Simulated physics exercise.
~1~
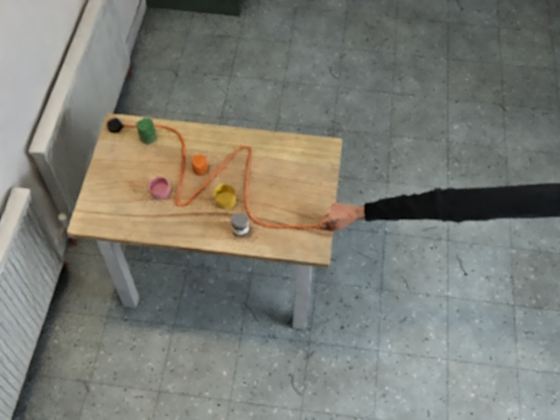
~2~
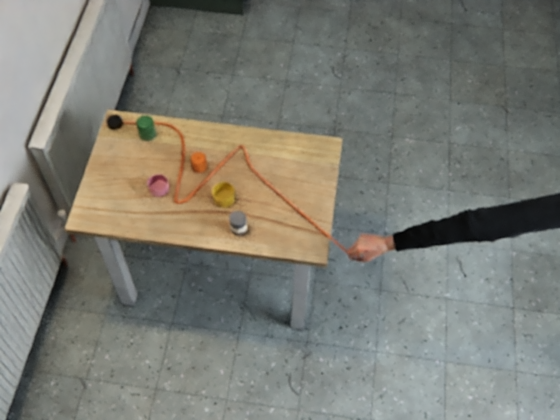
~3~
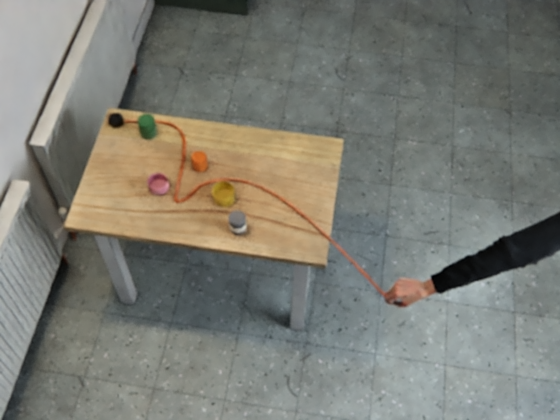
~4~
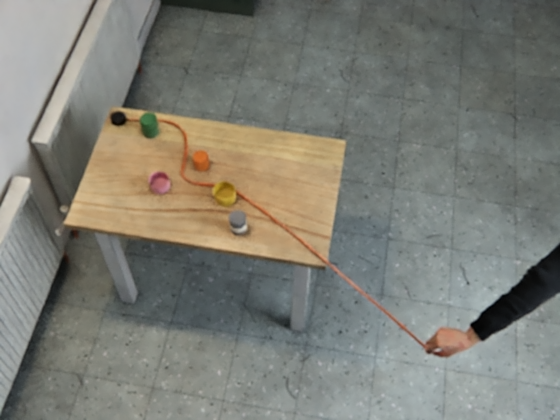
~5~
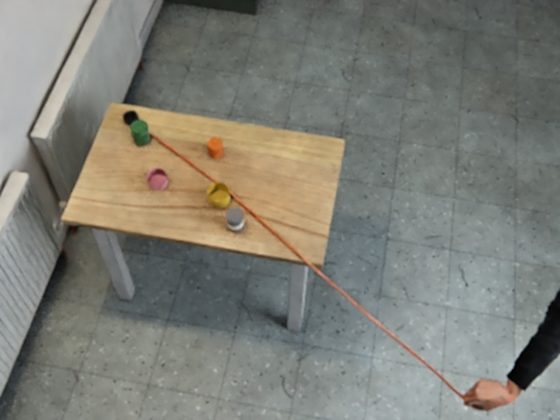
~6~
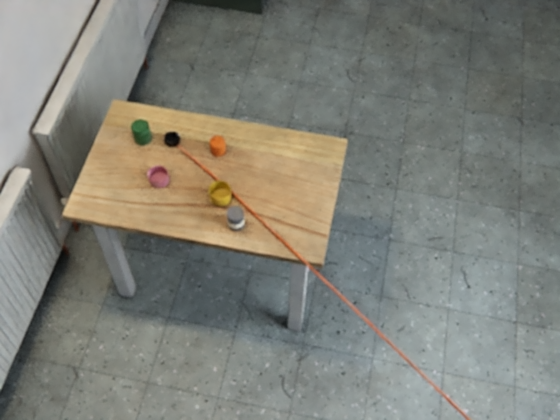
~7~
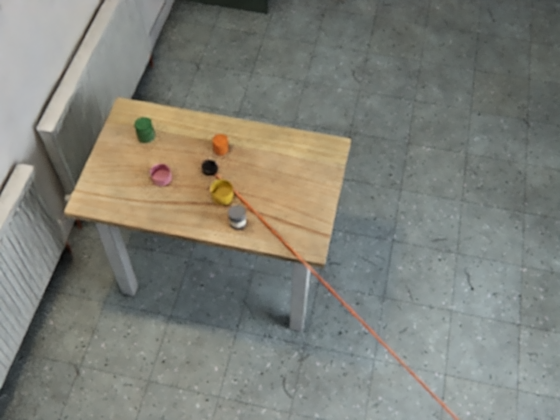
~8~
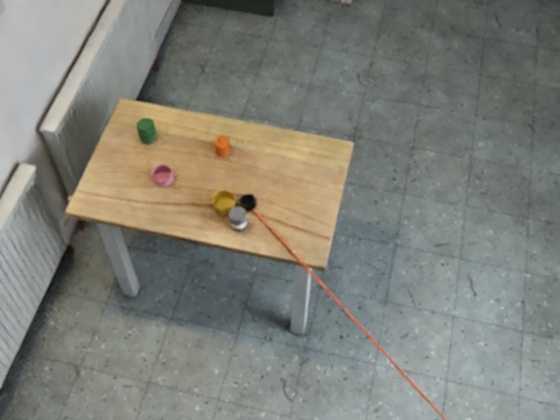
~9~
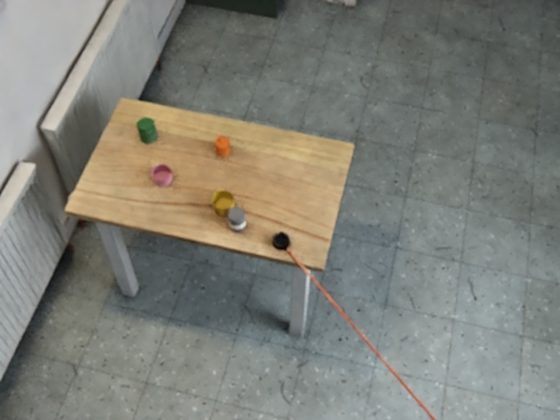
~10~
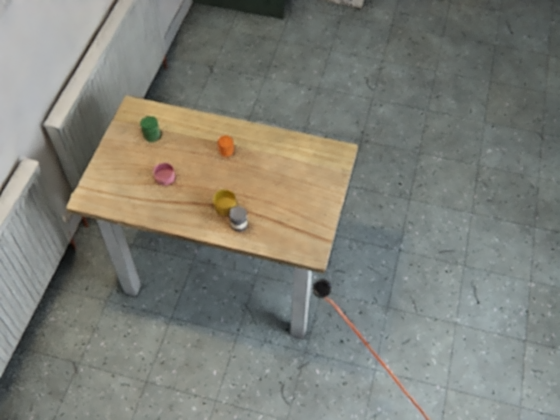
A hand pulled an orange cord rightwards off a wooden table, straightening its bends and nudging the orange pot and green tub slightly, until the small black base slid past the other containers and over the edge, leaving five round containers on top.
